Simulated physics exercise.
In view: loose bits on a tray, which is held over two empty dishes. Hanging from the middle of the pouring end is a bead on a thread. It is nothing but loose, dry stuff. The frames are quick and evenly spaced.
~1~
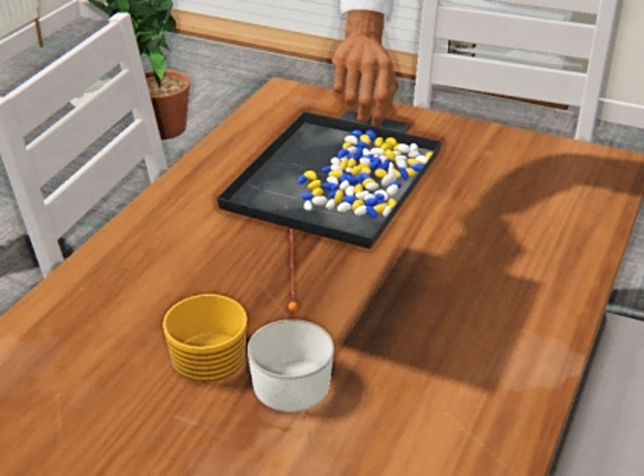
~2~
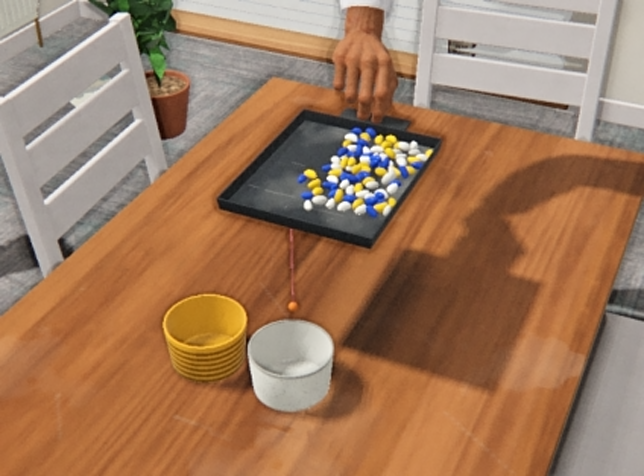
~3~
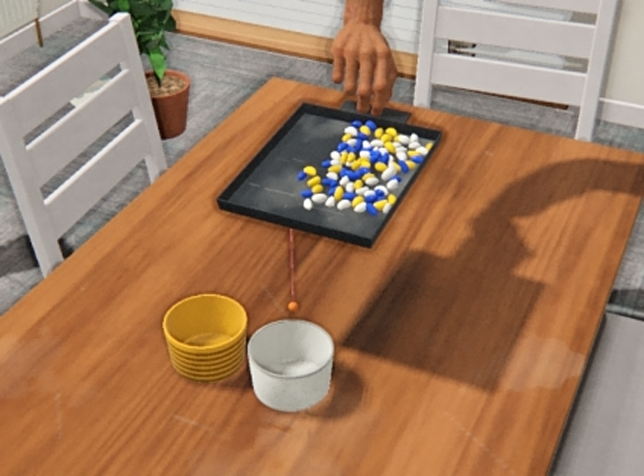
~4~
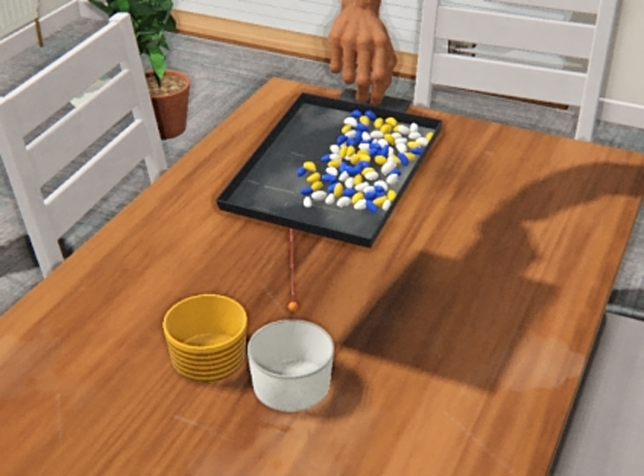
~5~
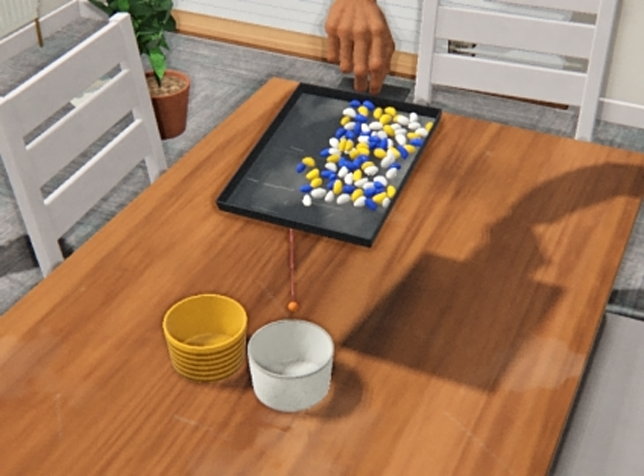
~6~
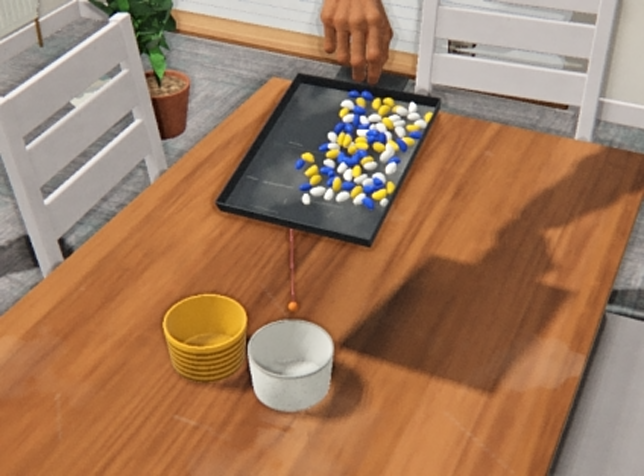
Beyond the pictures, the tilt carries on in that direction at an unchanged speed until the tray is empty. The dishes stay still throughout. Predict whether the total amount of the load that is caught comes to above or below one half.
I expect the catch to be a majority.
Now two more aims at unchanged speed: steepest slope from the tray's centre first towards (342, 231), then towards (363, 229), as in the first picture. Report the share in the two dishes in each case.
First heading 30 %, second heading 0 %.
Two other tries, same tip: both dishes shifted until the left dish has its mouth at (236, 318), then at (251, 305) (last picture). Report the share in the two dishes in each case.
The first position comes out at 70 per cent, the other at 20 per cent.
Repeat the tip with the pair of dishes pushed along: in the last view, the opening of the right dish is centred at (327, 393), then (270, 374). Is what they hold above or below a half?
Held in all, by try: A smaller portion, then a smaller portion.
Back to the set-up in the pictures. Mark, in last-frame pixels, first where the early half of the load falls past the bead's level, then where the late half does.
Roughly (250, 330) first, then roughly (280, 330).
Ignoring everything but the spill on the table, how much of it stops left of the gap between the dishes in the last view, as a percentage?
Around 40 percent of the pieces.
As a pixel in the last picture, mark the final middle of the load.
The centre comes to rest close to (268, 378).
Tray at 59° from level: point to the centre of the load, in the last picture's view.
Roughly (302, 204).
Shortly afterwards, tray tipped steeply; all but a few on the tray; a little in the air.
Next, tray tipped right over; the bulk on the tray; a little in the right dish; a little in the left dish; a little outside both; only a few in the air.
Some moments later, tray tipped past a quarter turn; near a third in the right dish; near a quarter in the left dish; near a quarter outside both.
In the end, tray tipped past a quarter turn; near a third in the right dish; near a quarter in the left dish; near a quarter outside both.
